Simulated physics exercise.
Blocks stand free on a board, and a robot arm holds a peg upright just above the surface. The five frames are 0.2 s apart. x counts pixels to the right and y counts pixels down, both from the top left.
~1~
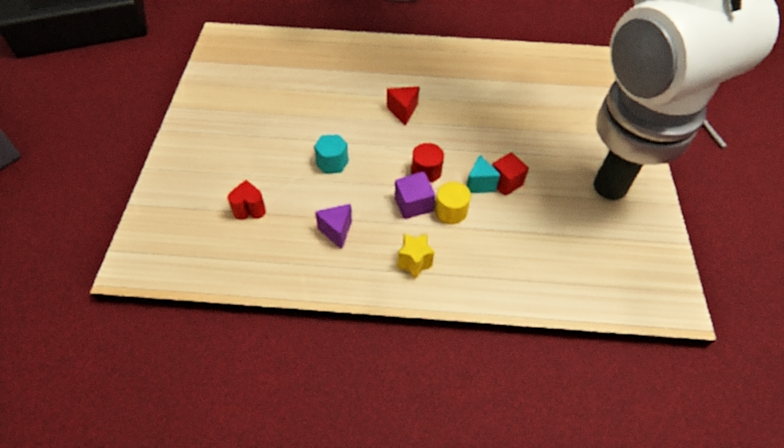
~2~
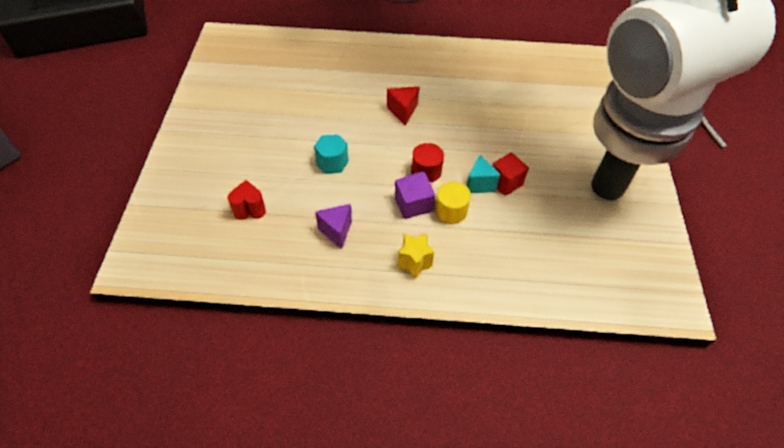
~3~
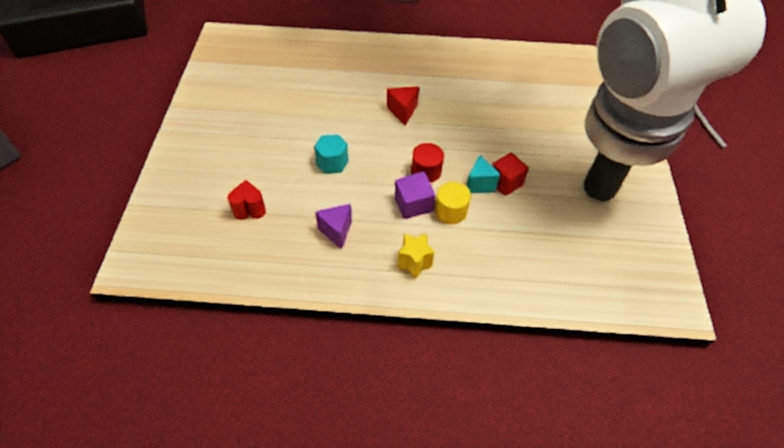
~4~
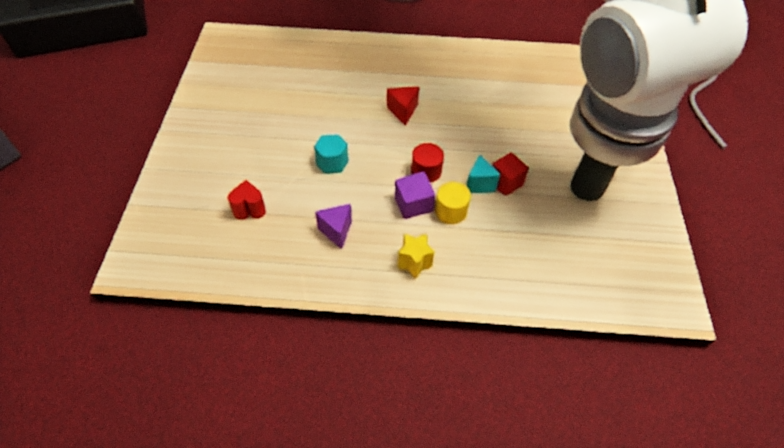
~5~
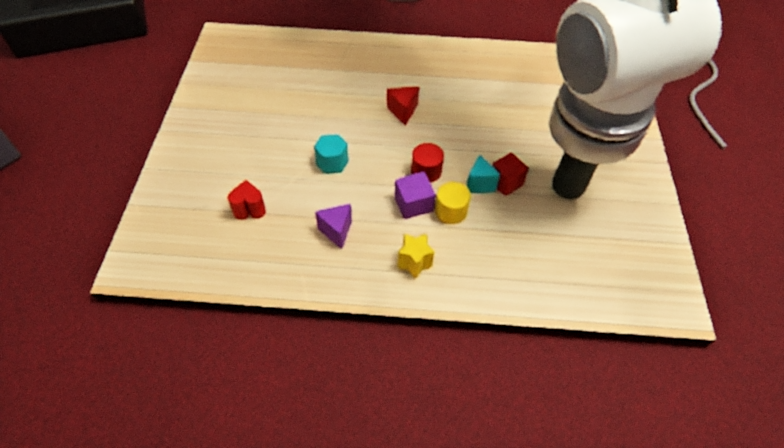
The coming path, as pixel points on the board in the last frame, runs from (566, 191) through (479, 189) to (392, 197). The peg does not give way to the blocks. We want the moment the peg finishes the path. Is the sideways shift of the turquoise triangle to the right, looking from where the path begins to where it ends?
Yes, that is how it ends up.
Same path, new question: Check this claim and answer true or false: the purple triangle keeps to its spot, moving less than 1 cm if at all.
True - the claim holds.
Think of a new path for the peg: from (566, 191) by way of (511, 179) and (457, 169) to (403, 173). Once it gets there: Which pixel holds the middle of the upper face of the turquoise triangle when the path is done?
It is going to be at (436, 174).
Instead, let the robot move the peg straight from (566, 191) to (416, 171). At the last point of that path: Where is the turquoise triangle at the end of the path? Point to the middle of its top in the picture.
At (435, 178).
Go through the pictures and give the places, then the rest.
The first picture shows lower end of the peg at (610, 188), tops of blocks, purple triangle at (335, 216), purple square at (415, 187), red disc at (428, 154), yellow disc at (454, 194), turquoise triangle at (483, 168), red square at (511, 165).
The second picture shows peg at (607, 188), blocks as before.
The third picture shows peg at (600, 188), blocks as before.
The fourth picture shows peg at (587, 189), blocks as before.
The fifth picture shows peg at (568, 187), purple triangle at (335, 216), purple square at (415, 187), red disc at (428, 154), yellow disc at (454, 194), turquoise triangle at (483, 168), red square at (511, 165).
On the path given first. One third of the way, peg at (509, 185); turquoise triangle at (475, 169); red square at (488, 155).
Two thirds of the way, peg at (450, 186); purple square at (409, 189), turned 15° clockwise; red disc at (416, 148); yellow disc at (444, 200); turquoise triangle at (425, 167), turned 45° clockwise; red square at (474, 148), turned 30° clockwise.
At the end, peg at (392, 192); purple triangle not moved; purple square at (373, 203), turned 45° anticlockwise; red disc at (412, 145); yellow disc at (441, 203); turquoise triangle at (381, 160), turned 100° clockwise; red square at (474, 148), turned 30° clockwise.
